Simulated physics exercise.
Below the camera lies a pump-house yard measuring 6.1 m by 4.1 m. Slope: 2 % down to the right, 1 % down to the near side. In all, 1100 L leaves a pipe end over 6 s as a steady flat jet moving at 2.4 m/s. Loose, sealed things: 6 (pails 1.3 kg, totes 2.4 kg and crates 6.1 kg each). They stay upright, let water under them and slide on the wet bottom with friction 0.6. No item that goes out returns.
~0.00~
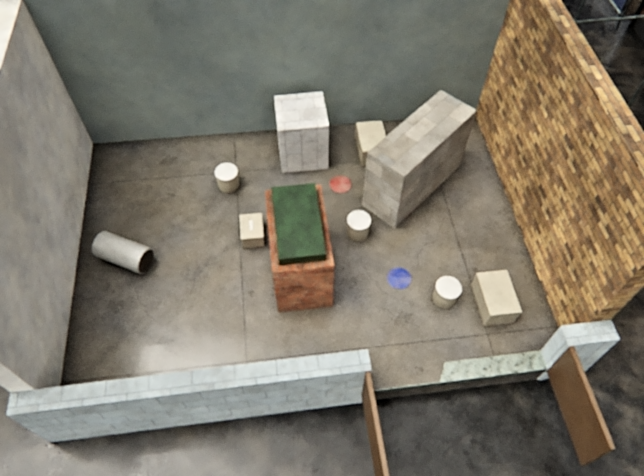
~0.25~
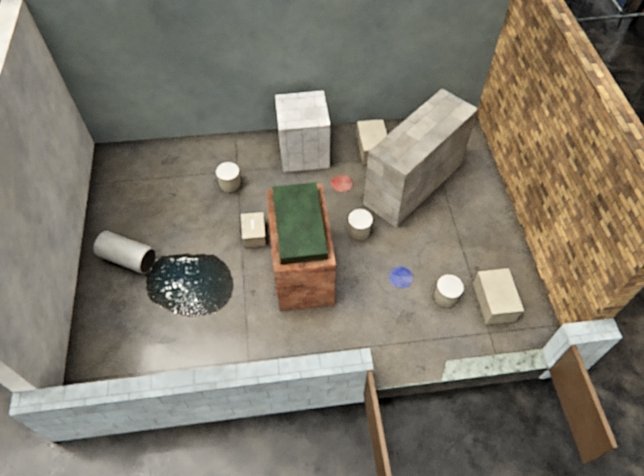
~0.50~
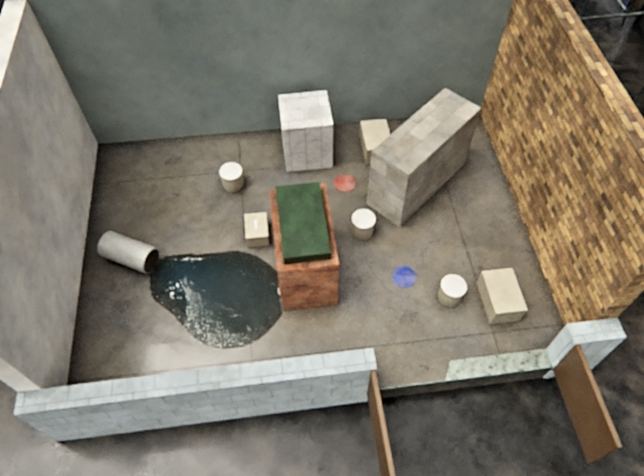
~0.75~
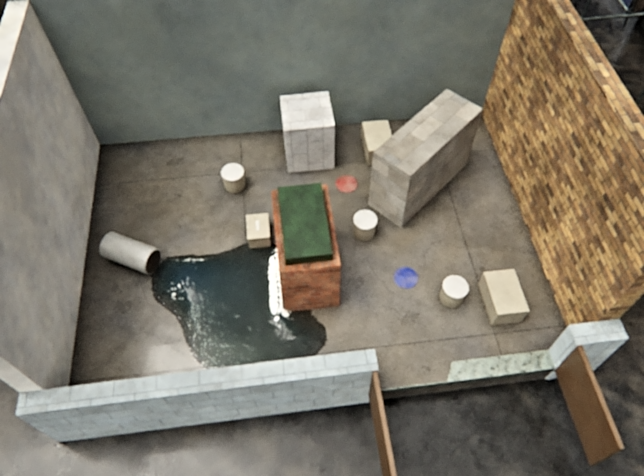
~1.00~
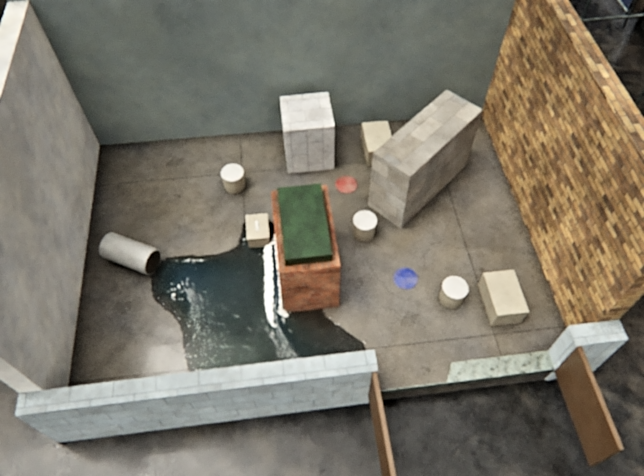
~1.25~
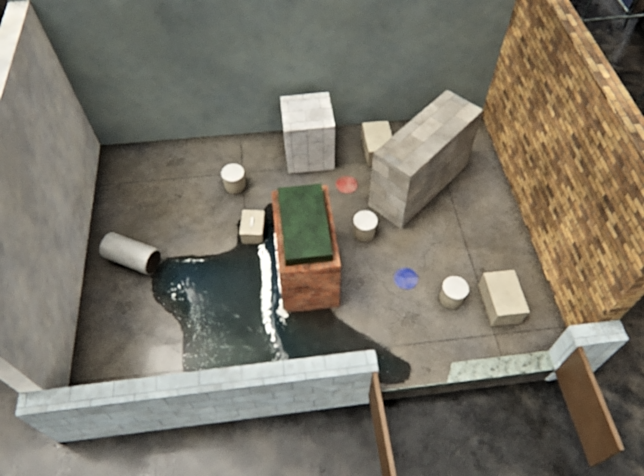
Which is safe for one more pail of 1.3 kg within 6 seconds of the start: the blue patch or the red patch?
The red patch.
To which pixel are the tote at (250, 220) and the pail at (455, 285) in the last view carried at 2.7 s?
About (212, 216) for the first and (473, 269) for the second.
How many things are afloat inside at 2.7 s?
1 at that moment.
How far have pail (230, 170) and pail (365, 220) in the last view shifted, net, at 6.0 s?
150 cm and 0 cm respectively.
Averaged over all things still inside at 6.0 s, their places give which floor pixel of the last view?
Close to pixel (346, 191).
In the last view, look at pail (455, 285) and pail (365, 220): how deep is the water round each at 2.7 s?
3 and 0 cm.
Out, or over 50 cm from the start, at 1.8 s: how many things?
By my reckoning, 0.
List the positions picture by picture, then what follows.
In the first frame, a tote at (251, 226), on the bottom; a pail at (448, 287), on the bottom; the blue patch at (399, 278); the red patch at (341, 184); water covers 0.0 m2; 0 of 6 have shifted.
In the second frame, a tote at (253, 225), on the bottom; a pail at (450, 286), on the bottom; the blue patch at (401, 277); the red patch at (342, 183); water covers 0.7 m2; 0 of 6 have shifted.
In the third frame, a tote at (256, 225), on the bottom; a pail at (453, 285), on the bottom; the blue patch at (404, 277); the red patch at (345, 183); 1.7 m2 under water; 0 of 6 have shifted.
In the fourth frame, a tote at (257, 226), on the bottom; a pail at (455, 286), on the bottom; the blue patch at (406, 278); the red patch at (347, 184); 2.6 m2 under water; 0 of 6 have shifted.
In the fifth frame, a tote at (257, 226) rests on the ground; a pail at (455, 287) rests on the ground; the blue patch at (405, 278); the red patch at (346, 185); 3.2 m2 under water; 0 of 6 have shifted.
In the sixth frame, a tote at (252, 222) rests on the ground, 11 cm from its start; a pail at (455, 287), on the bottom; the blue patch at (406, 279); the red patch at (347, 185); water covers 3.7 m2; 1 of 6 have shifted.
After 1.8 s on blue it would be 0 cm off in 0 cm of water; on red it would be 0 cm off in 0 cm of water.
After 2.7 s on blue it would be 6 cm off in 2 cm of water; on red it would be 0 cm off in 0 cm of water.
After 4.2 s on blue it would be 79 cm off in 2 cm of water; on red it would be 2 cm off in 1 cm of water.
After 6.0 s on blue it would be 163 cm off in 4 cm of water; on red it would be 5 cm off in 1 cm of water.
